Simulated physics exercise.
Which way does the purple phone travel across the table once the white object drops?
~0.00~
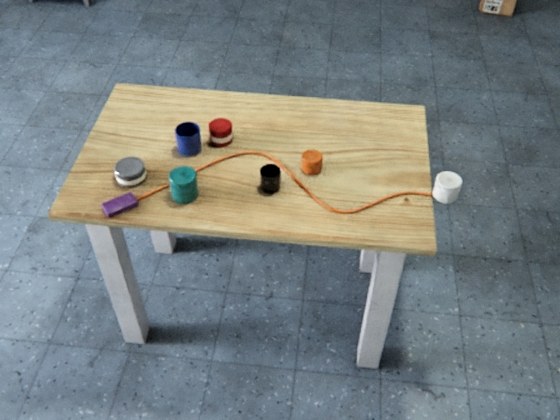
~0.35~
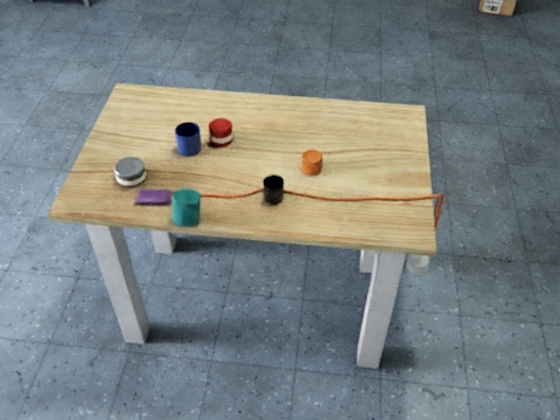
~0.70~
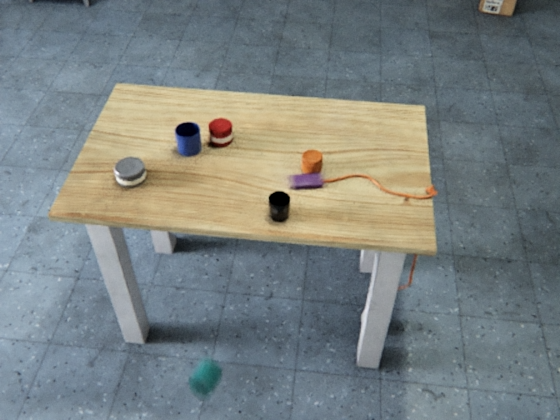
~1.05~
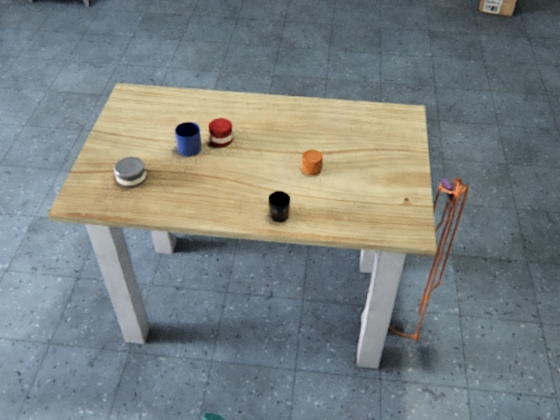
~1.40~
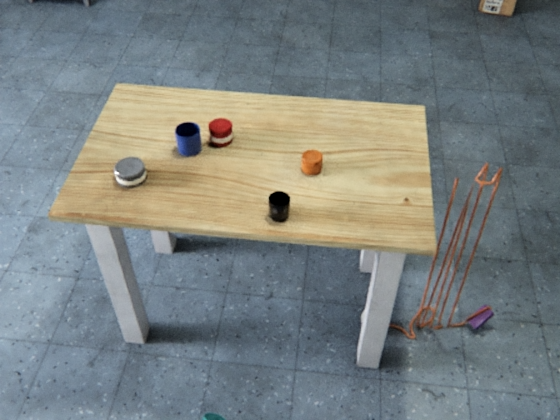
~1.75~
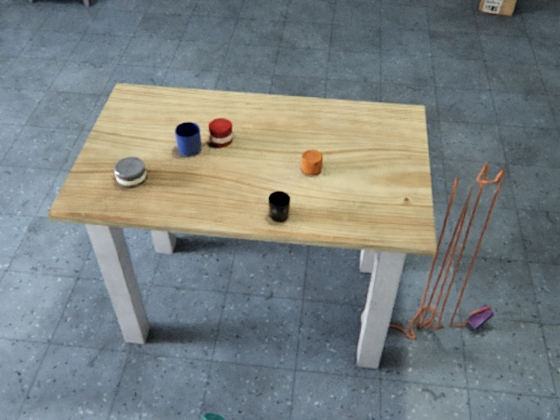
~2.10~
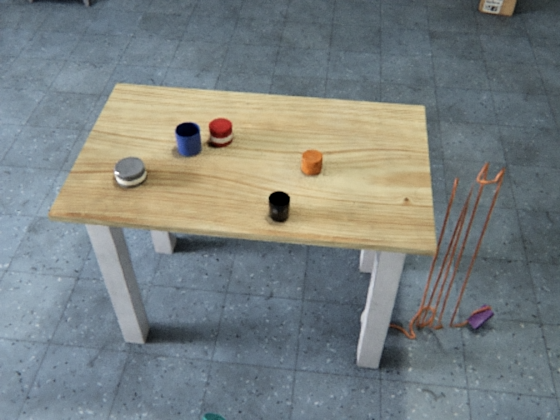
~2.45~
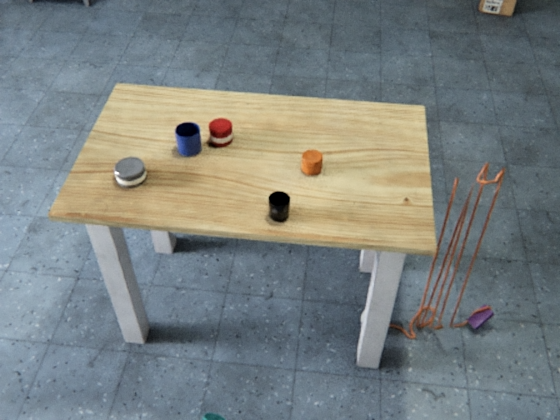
The purple phone slides to the right across the table, and then goes over the right edge.
